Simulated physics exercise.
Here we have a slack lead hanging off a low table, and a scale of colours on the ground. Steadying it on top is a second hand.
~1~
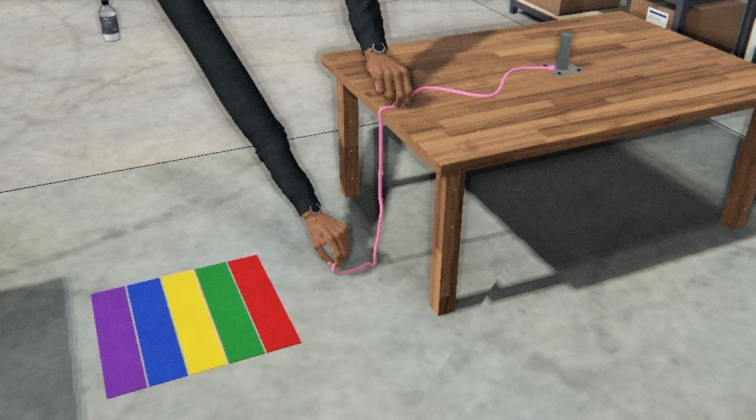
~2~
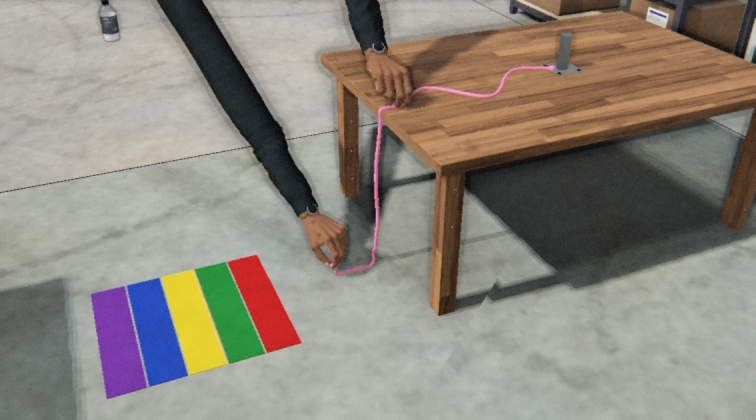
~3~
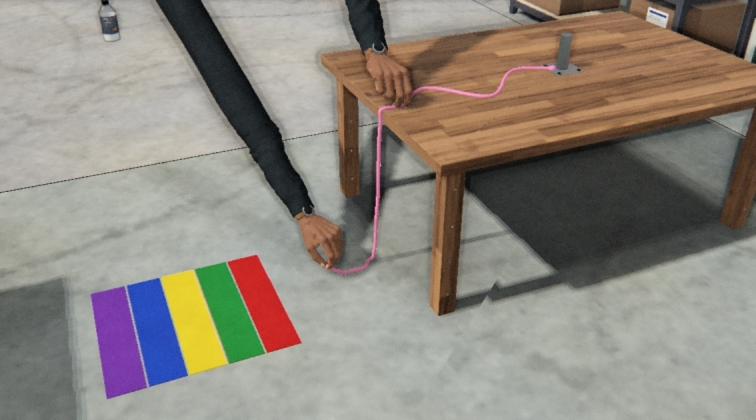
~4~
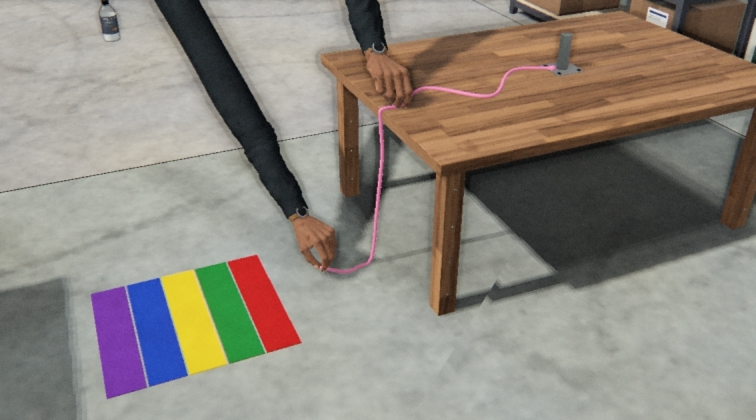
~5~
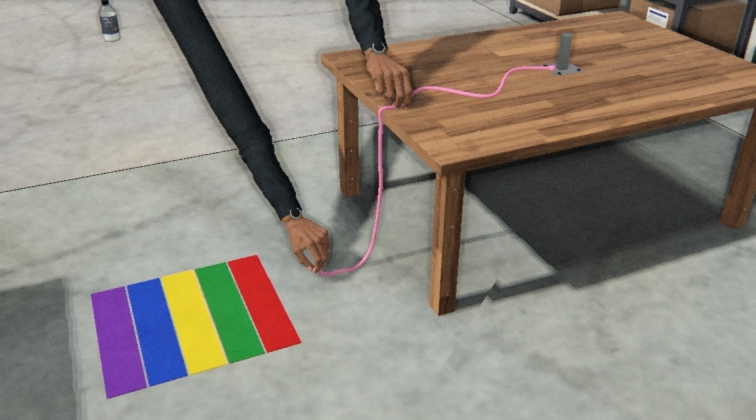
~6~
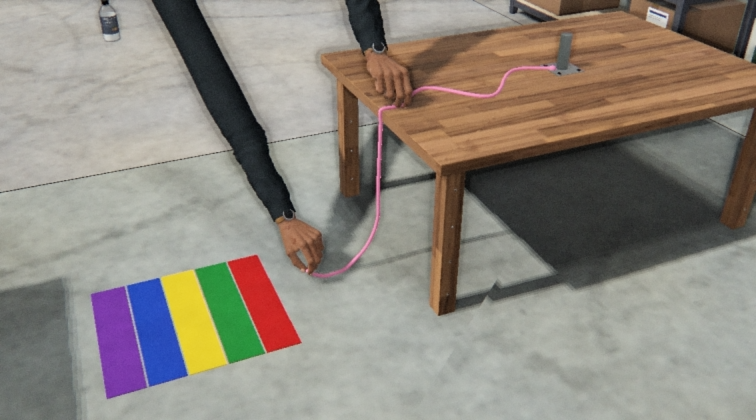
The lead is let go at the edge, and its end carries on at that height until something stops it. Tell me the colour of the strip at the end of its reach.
It is blue.
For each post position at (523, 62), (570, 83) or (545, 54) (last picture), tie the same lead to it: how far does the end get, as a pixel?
In pixels, the answers are (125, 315), (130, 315) and (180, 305).
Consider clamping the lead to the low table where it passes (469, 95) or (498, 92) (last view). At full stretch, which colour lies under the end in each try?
You'd see yellow the first time and yellow the second.
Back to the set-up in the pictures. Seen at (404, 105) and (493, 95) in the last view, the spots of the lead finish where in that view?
The first one ends up at (356, 128) and the second one at (459, 90).
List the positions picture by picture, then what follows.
The first picture shows end (334, 264); red (276, 329); green (240, 339); yellow (202, 350); blue (164, 361); purple (123, 372).
The second picture shows end (332, 265); lead through (521, 69) (498, 93) (425, 89) (381, 117) (376, 187) (374, 251).
The third picture shows end (327, 266).
The fourth picture shows end (321, 267); lead through (521, 69) (498, 93) (425, 89) (381, 117) (379, 186) (373, 253).
The fifth picture shows end (314, 269).
The sixth picture shows end (307, 271); lead through (521, 69) (498, 93) (425, 89) (381, 117) (379, 187) (361, 254).
A little later, end near (227, 291); over green.
Next, end near (182, 303); over yellow.
When it is tight, end near (154, 310); over blue. It halts on the blue strip.
